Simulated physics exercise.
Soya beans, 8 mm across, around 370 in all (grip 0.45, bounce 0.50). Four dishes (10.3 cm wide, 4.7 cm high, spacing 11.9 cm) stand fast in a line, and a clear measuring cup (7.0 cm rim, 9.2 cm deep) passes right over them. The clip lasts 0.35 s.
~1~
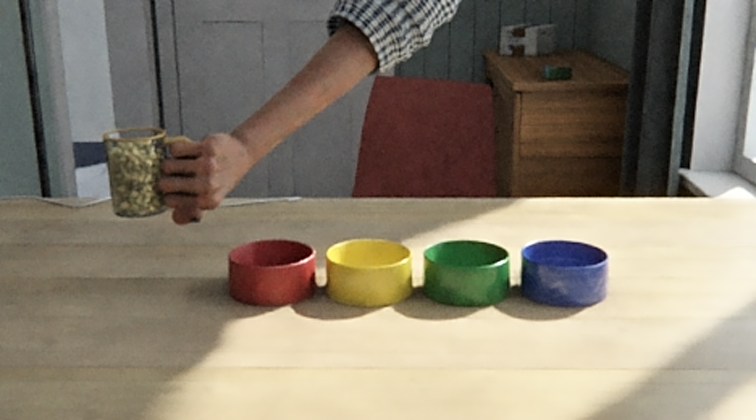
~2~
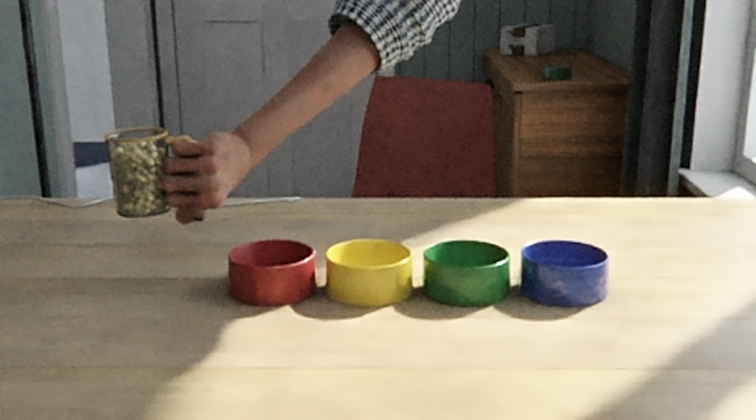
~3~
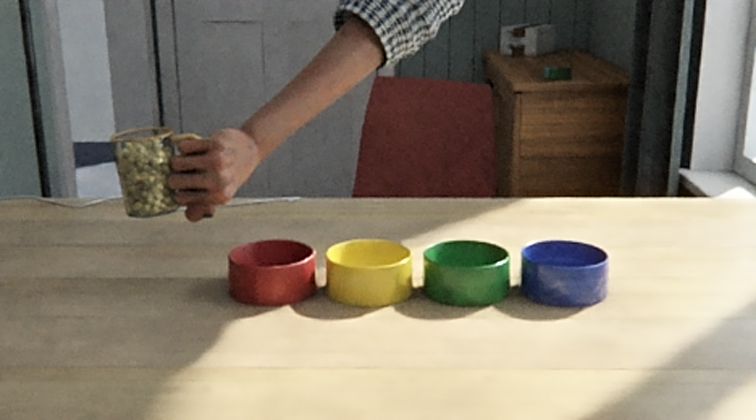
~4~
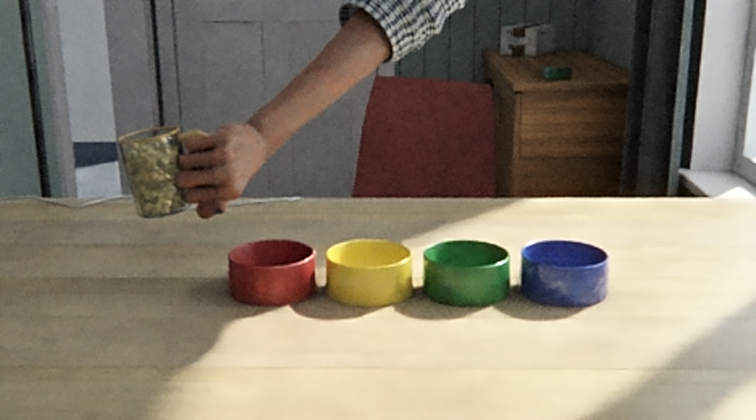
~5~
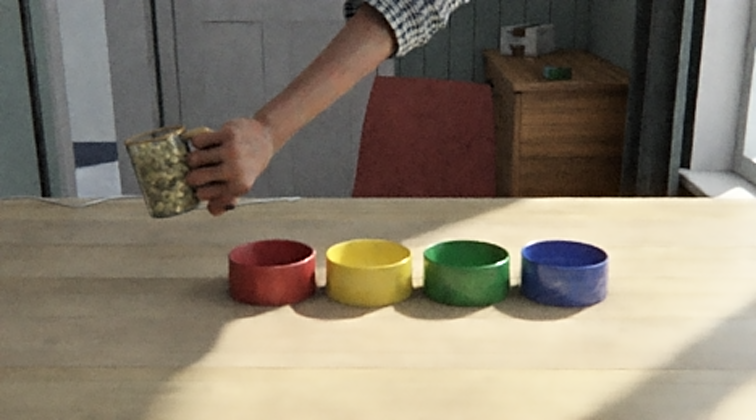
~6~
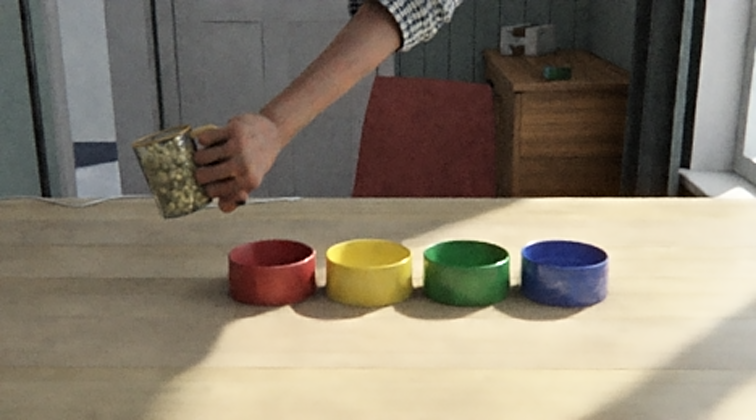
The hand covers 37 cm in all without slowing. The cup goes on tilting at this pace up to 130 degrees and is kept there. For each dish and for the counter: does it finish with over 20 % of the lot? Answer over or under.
Red under, blue under, green under, yellow over, counter under.
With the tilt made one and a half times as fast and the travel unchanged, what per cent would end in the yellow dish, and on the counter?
In that case yellow 0; counter 20.
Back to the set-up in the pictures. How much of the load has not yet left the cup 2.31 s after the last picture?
About 0 per cent.
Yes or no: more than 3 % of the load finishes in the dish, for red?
Red yes.
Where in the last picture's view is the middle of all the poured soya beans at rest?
Near (368, 277).
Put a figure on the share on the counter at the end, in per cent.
Some 15 per cent.
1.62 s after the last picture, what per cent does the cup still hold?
Roughly 80 per cent.
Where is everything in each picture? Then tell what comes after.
Cup at (138, 173), tilt 0 degrees, lip at (105, 135), moved 0.0 cm; middle of the pieces at (138, 180); red dish at (272, 253); yellow dish at (369, 254); green dish at (467, 254); blue dish at (565, 254), in the first frame.
Cup at (140, 173), tilt 1 degrees, lip at (107, 135), moved 0.3 cm; middle of the pieces at (141, 180), in the second frame.
Cup at (148, 173), tilt 4 degrees, lip at (113, 137), moved 1.2 cm; middle of the pieces at (149, 180), in the third frame.
Cup at (157, 173), tilt 8 degrees, lip at (120, 139), moved 2.3 cm; middle of the pieces at (158, 180), in the fourth frame.
Cup at (166, 173), tilt 12 degrees, lip at (127, 141), moved 3.4 cm; middle of the pieces at (167, 180), in the fifth frame.
Cup at (175, 173), tilt 16 degrees, lip at (134, 144), moved 4.4 cm; middle of the pieces at (177, 180); red dish at (272, 253); yellow dish at (369, 254); green dish at (467, 254); blue dish at (565, 254), in the sixth frame.
Then, 0.97 s after the last picture, tilt 68 degrees; cup holds 100 %.
Then, 1.62 s after the last picture, tilt 104 degrees; cup holds 80 %, red 5 %, yellow 5 %.
Then, 2.31 s after the last picture, tilt 130 degrees; cup holds 0 %, red 5 %, yellow 80 %.
In the end, red 5 %, blue 0 %, green 0 %, yellow 80 %, counter 15 %.
